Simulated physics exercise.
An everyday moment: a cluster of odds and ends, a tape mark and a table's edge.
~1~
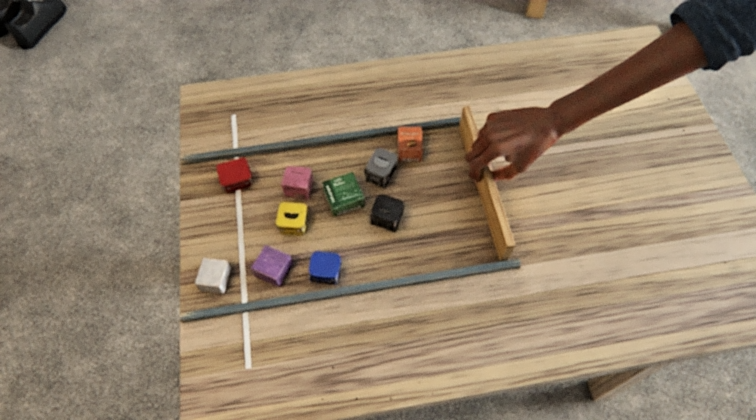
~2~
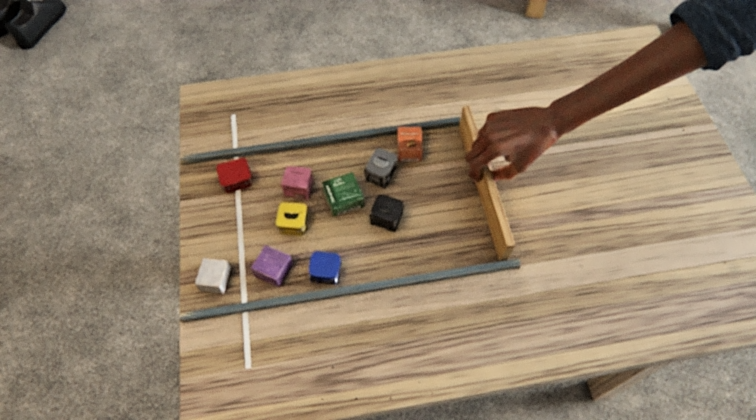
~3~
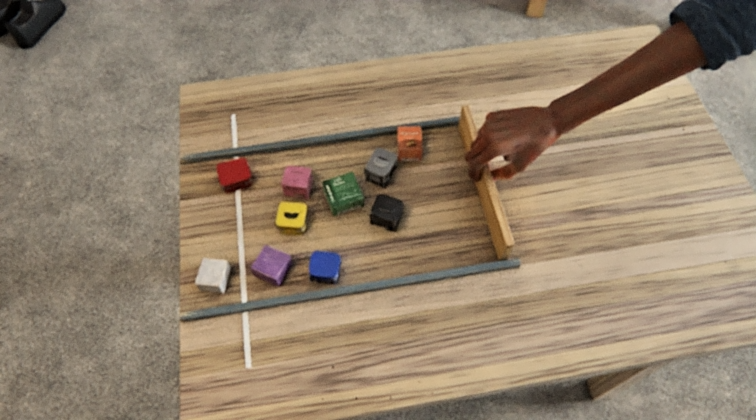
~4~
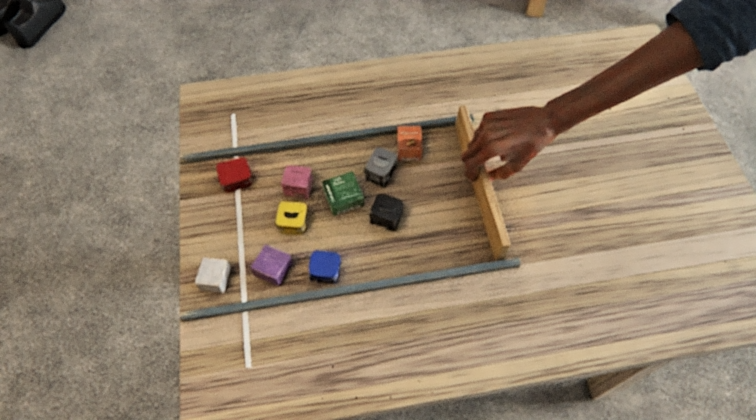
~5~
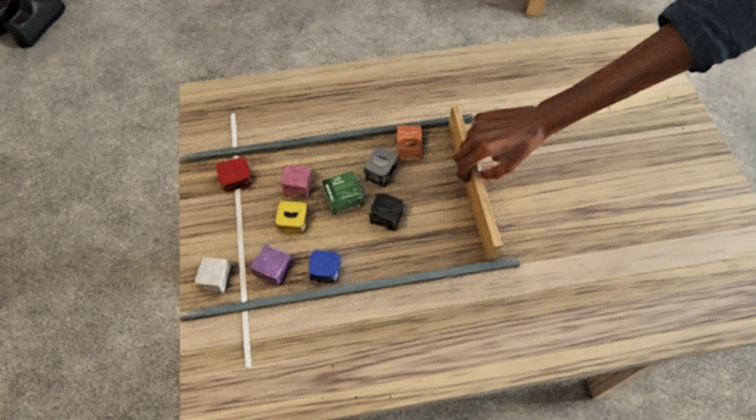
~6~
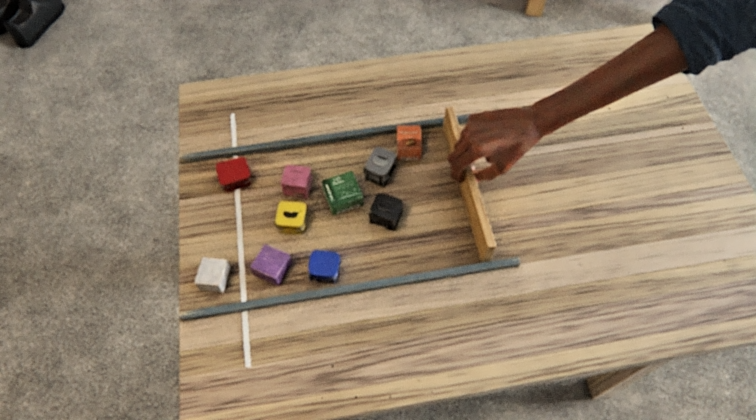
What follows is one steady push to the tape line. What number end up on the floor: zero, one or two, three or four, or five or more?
In the end the number that fall off is one or two.
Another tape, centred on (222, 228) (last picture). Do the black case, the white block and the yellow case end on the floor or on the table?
The black case survives, the white block goes over, the yellow case comes down.
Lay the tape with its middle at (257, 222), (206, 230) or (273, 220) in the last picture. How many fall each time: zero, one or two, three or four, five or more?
Taking them in turn, none at all; more than four; none.
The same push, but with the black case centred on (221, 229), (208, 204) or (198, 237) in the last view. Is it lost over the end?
Place by place, it stays on; holds on; is kept.
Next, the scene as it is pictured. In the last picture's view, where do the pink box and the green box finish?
First (199, 190), then (203, 222).
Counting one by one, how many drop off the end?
It comes to 1.
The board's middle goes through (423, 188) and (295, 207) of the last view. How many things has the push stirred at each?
The counts are 1 and 9.
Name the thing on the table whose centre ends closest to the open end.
It is the yellow case.
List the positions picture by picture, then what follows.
In the first picture, white block (214, 276); red case (235, 176); purple block (272, 266); board (484, 180); tape (240, 226).
In the second picture, red case (235, 176); pink box (298, 182).
In the third picture, purple block (272, 265); orange box (410, 144).
In the fourth picture, white block (213, 275); board (480, 180).
In the fifth picture, red case (235, 175); green box (343, 193).
In the sixth picture, white block (213, 275); red case (234, 175); purple block (271, 265); board (467, 181); tape (239, 225).
A little later, none off yet; white block at rest near (213, 275); red case at rest near (234, 175); purple block at rest near (271, 265).
Next, none off yet; white block shifted a little near (202, 275); red case shifted a little near (224, 168); purple block shifted about its own width near (234, 266).
When it is over, the number that fall off is one or two; down, white block.
